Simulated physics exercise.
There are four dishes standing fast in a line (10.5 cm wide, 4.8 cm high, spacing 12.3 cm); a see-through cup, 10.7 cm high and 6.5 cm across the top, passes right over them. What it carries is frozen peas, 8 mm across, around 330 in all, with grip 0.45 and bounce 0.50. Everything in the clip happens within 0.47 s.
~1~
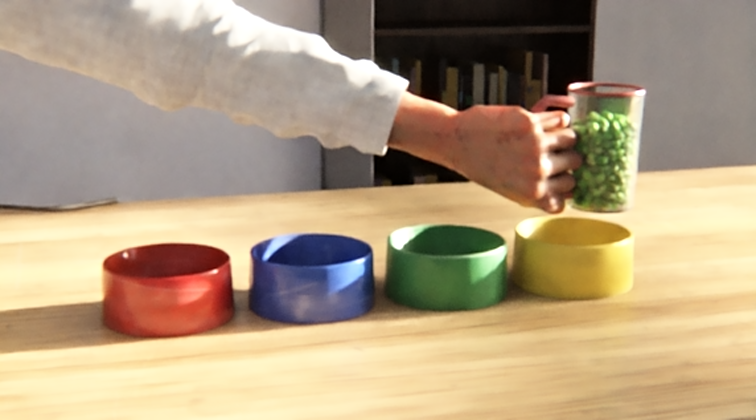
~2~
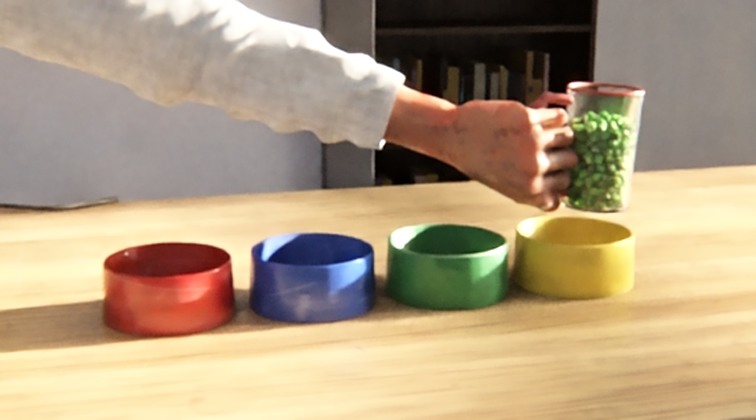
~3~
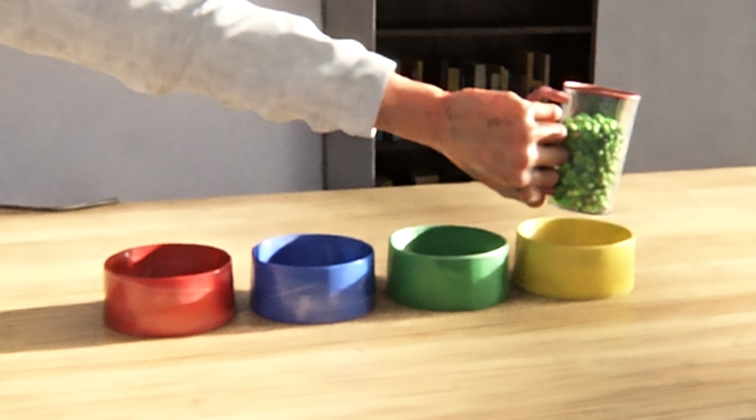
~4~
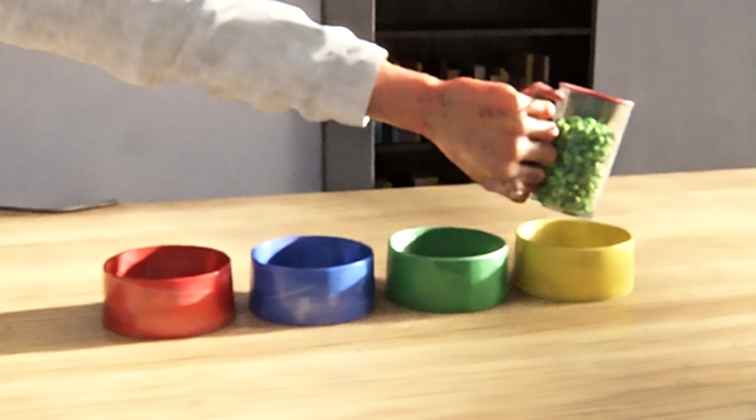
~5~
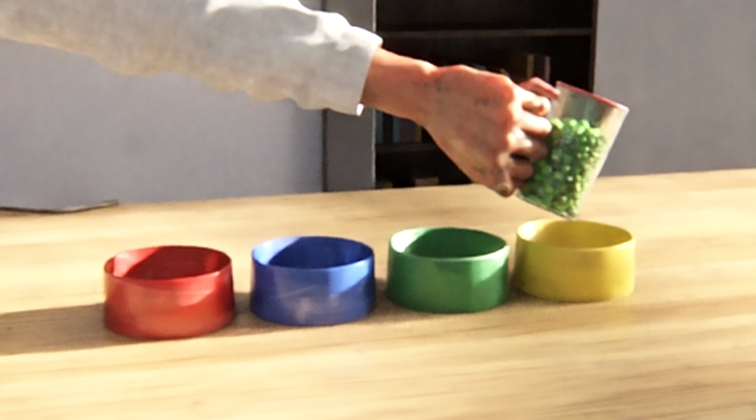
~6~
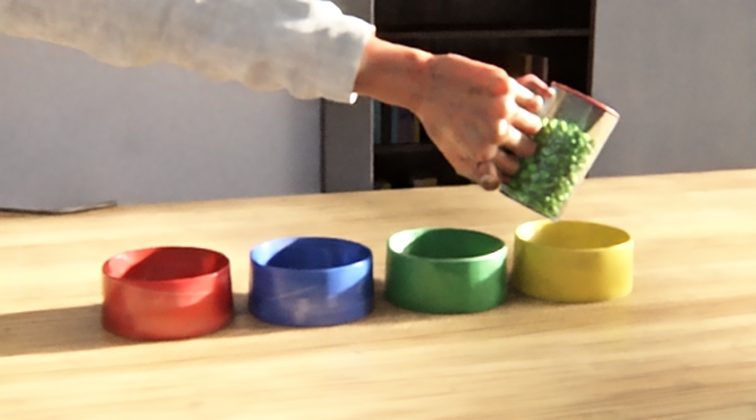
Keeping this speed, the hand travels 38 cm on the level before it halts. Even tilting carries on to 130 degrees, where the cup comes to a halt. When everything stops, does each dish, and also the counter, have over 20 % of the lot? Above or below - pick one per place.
Red: Below; blue: Below; green: Above; yellow: Below; counter: Below.
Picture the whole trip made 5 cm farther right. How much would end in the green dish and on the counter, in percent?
Then I'd expect green at 40 and the counter at 30.
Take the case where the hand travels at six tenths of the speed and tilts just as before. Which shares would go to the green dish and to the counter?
Result - green dish: 0; counter: 20.
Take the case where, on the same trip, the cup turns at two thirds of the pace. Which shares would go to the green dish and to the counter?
Green: 30, counter: 20.
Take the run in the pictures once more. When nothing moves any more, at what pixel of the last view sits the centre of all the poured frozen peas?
When it all comes to rest, the middle is near (448, 276).
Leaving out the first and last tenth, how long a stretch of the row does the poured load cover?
6 cm, roughly.
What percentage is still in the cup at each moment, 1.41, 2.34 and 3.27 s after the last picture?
Around 35 per cent at the first moment, 0 at the second and 0 at the third.
Then, 1.41 s after the last picture, tilt 125 degrees; cup holds 35 %, green 60 %.
Then, 2.34 s after the last picture, tilt 130 degrees; cup holds 0 %, green 95 %.
Then, 3.27 s after the last picture, tilt 130 degrees; cup holds 0 %, green 95 %.
In the end, red 0 %, blue 0 %, green 95 %, yellow 0 %, counter 5 %.
